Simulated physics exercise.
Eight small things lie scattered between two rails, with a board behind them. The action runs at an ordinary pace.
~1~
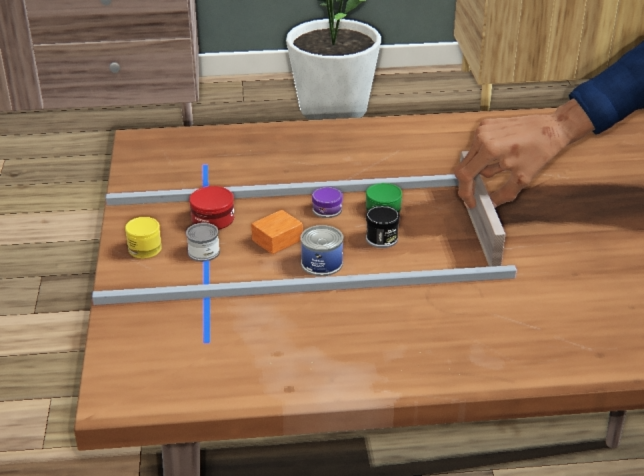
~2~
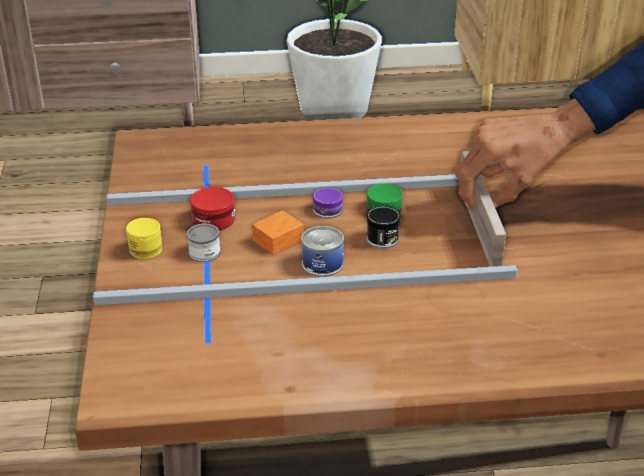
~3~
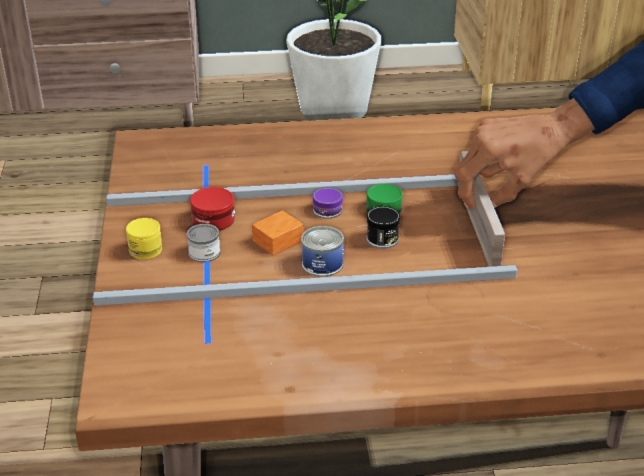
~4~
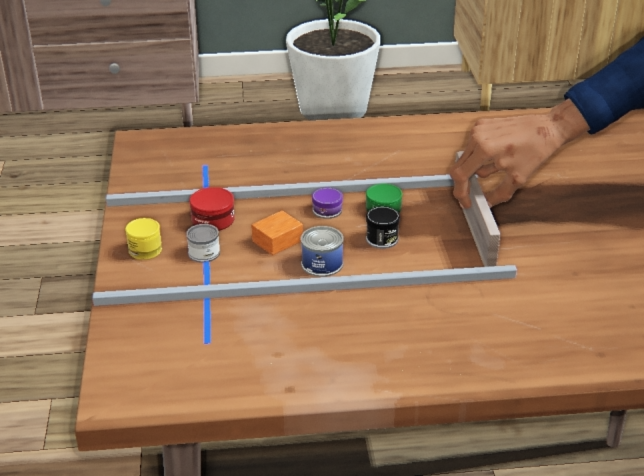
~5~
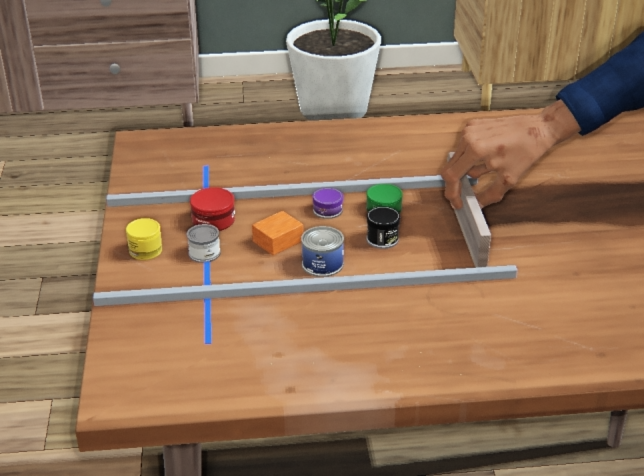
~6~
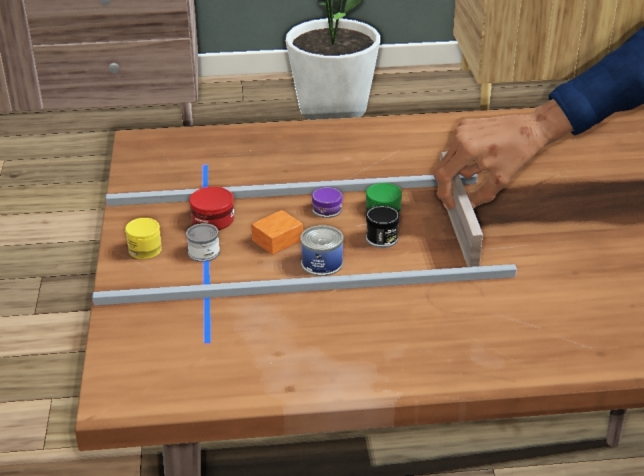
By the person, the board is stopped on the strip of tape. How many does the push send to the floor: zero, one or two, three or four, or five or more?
I expect no drop over the end.
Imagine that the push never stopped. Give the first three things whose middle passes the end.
It's the yellow tub, followed by the red tub, with the white pot after.
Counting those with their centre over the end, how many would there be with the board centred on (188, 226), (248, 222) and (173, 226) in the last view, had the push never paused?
Past-the-end tally - position 1: 0, position 2: 0, position 3: 1.
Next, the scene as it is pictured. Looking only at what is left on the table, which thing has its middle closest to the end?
I'd say the yellow tub.
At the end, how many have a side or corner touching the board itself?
In contact: 3.
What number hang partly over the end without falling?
I'd put it at 0.
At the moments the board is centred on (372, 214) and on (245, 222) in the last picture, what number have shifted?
Moved so far: 3, then 7.
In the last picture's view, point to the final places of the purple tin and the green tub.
Roughly at (169, 203) and at (188, 217), in that order.
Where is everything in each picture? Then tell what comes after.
Yellow tub (144, 238); white pot (203, 242); red tub (212, 208); board (480, 208); tape (206, 243), in the first picture.
White pot (204, 243); purple tin (328, 203), in the second picture.
Red tub (213, 209); green tub (384, 201), in the third picture.
Yellow tub (144, 239); board (475, 209), in the fourth picture.
White pot (204, 243); blue pot (323, 252), in the fifth picture.
Yellow tub (144, 239); white pot (203, 243); red tub (212, 209); board (459, 209); tape (206, 243), in the sixth picture.
A little later, none off yet; yellow tub at rest near (144, 239); white pot at rest near (203, 243); red tub at rest near (212, 209).
Next, none off yet; yellow tub at rest near (144, 239); white pot shifted a little near (193, 248); red tub shifted about its own width near (181, 215).
When it is over, the number that fall off is zero.
